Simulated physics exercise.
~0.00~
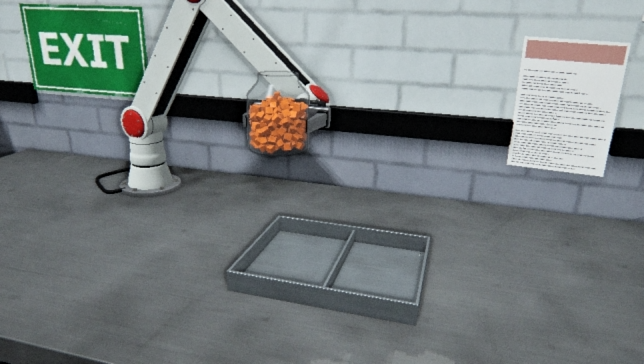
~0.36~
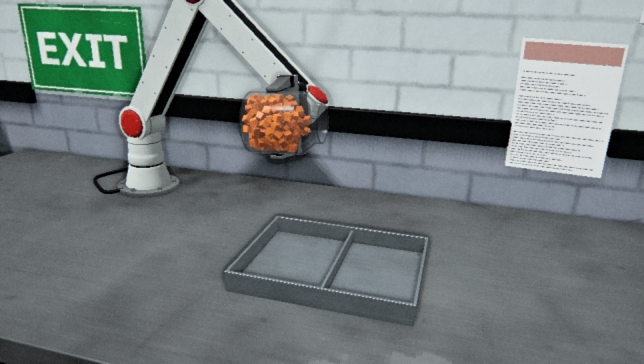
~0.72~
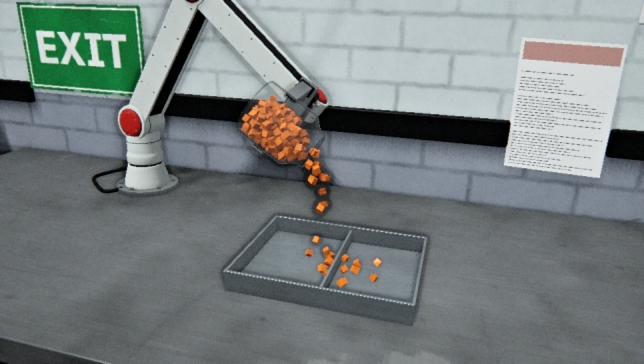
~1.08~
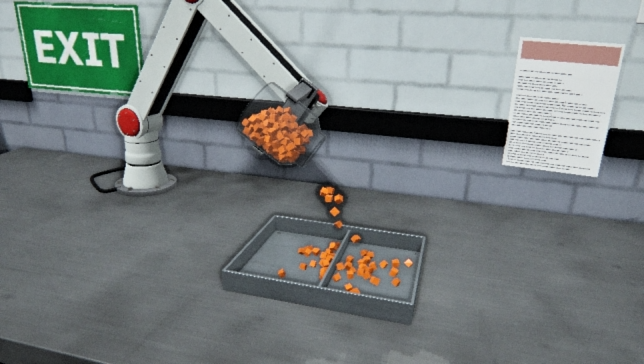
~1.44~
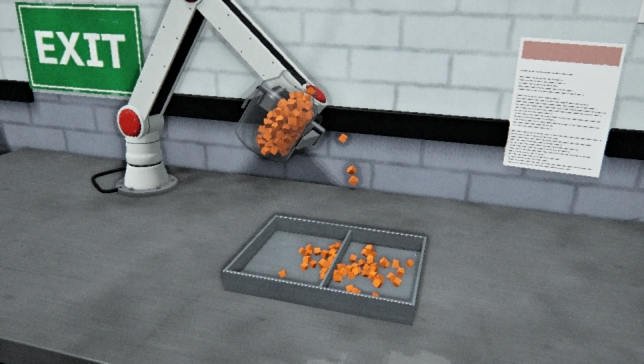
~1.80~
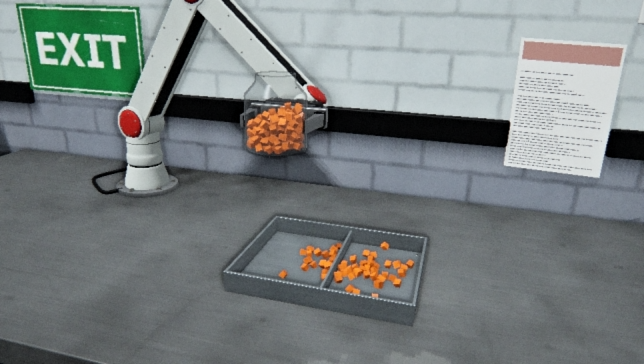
A white robot arm tipped a clear jar of orange cubes over a gray two-part tray, spilling some into both sections, then turned it upright again with most of the cubes still inside and slightly more of the fallen ones in the right section.
